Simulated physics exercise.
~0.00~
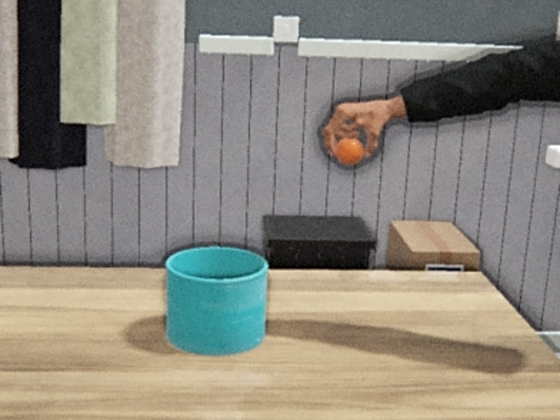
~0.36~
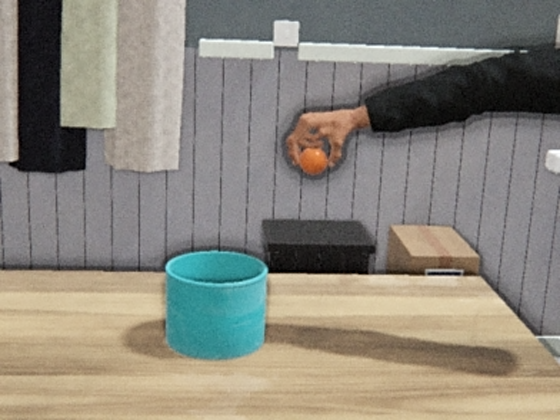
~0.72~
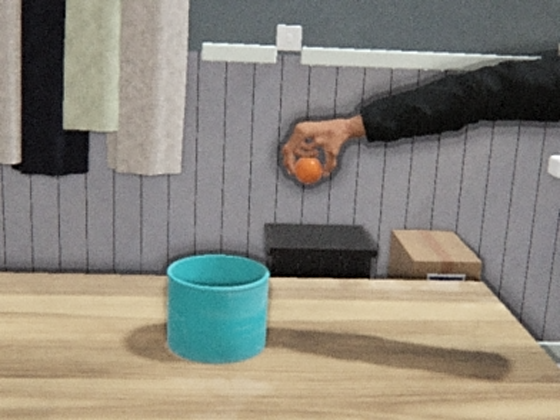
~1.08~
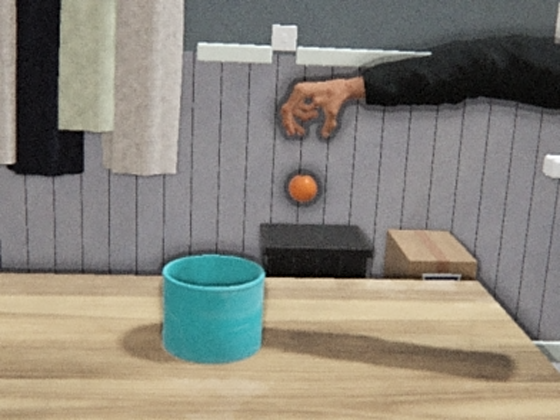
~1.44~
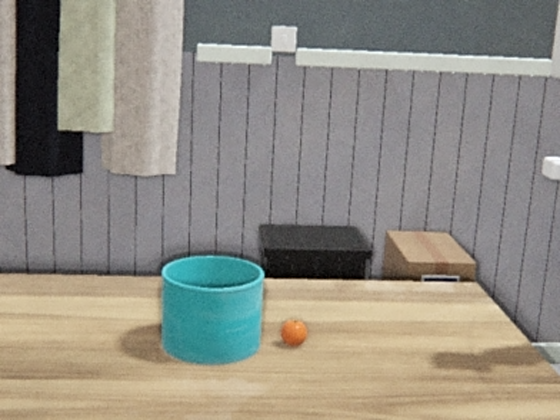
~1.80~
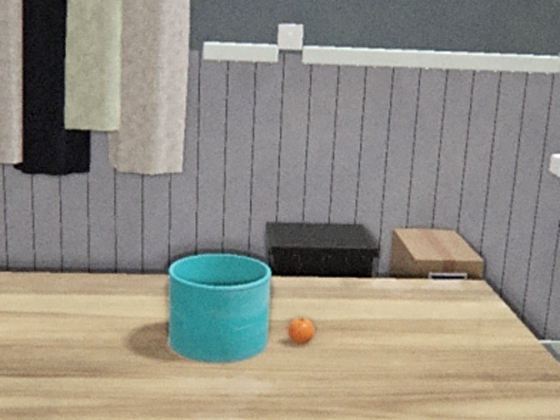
To begin with, a hand in a dark sleeve holds a small orange tomato in the air, up and to the right of a teal container on a wooden table. The arm moves left, carrying the tomato closer to the container, then lowers it slightly. The fingers open and the tomato drops, falling just to the right of the container's rim. The hand withdraws from view as the tomato comes down on the tabletop. It misses the container and ends at rest on the wood, close beside its right side.
